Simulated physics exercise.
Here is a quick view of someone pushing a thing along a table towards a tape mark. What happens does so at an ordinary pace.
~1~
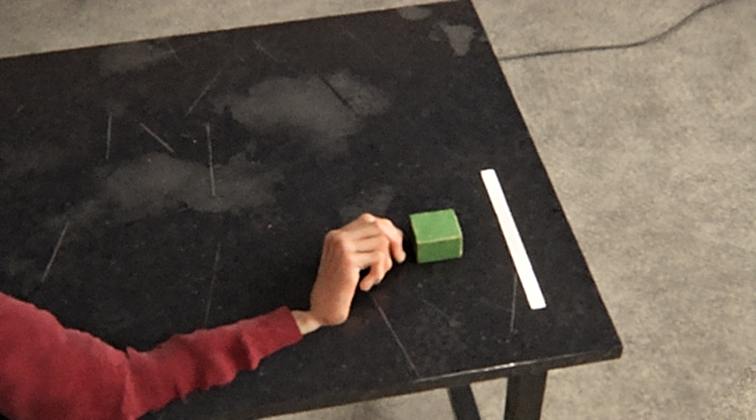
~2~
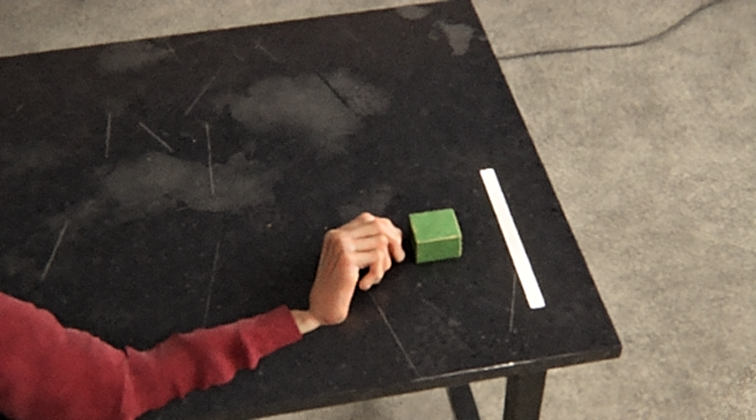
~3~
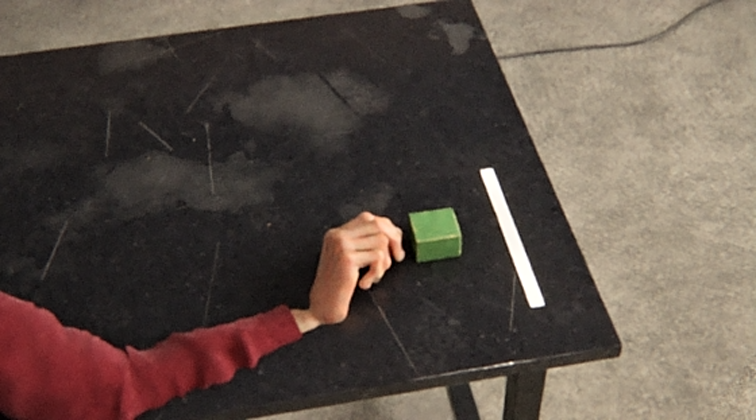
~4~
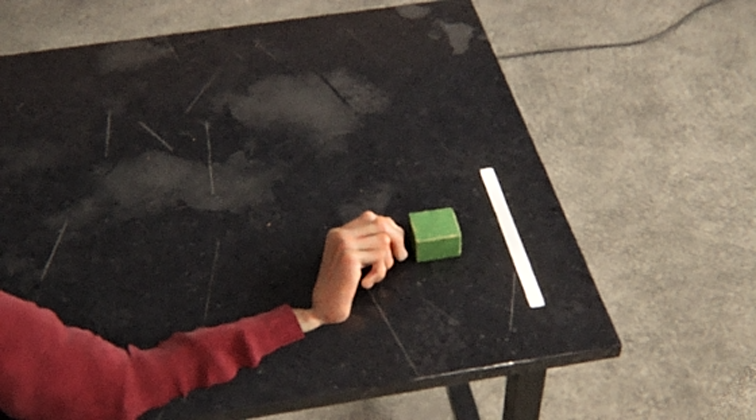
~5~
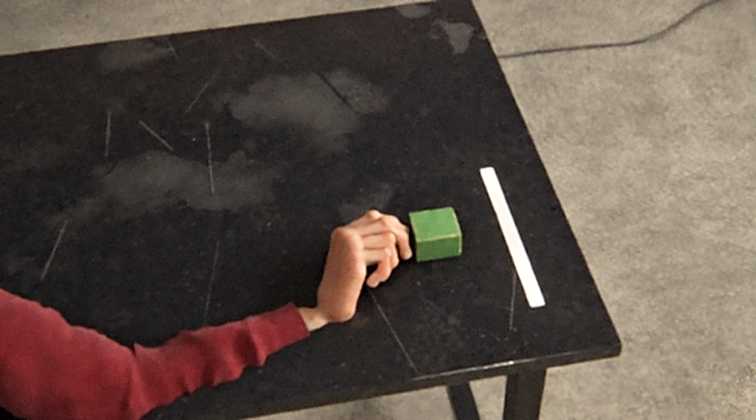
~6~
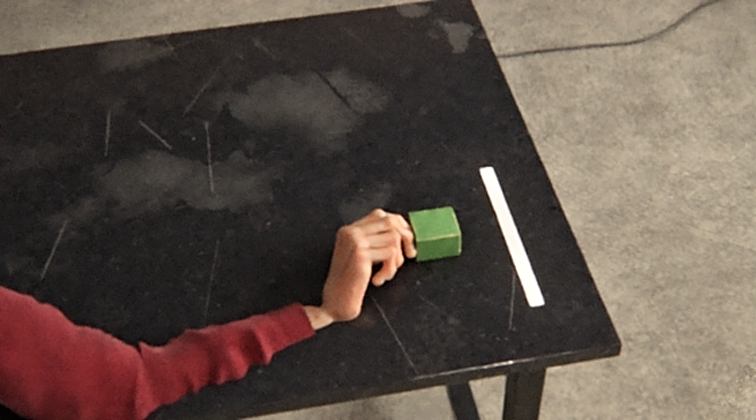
Green block sitting still on a scuffed black table near a white strip as a red-sleeved hand edges slightly right against it.
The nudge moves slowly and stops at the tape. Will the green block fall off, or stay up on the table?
The green block stays up on the table.
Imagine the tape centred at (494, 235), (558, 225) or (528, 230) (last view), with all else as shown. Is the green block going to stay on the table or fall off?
Taking the tries in the order given, it ends its slide early, slides on too far and ends its slide early.
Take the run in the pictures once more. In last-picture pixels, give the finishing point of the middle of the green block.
Look close to (539, 218) and you'll find its middle.
Then, 0.36 s on from there, green block displaced about its own width near (463, 230).
Then, 0.82 s on from there, green block displaced about its own width near (503, 223).
Then, 1.10 s on from there, green block displaced well along near (529, 220).
In the end, the green block is still on the table, near (539, 218).
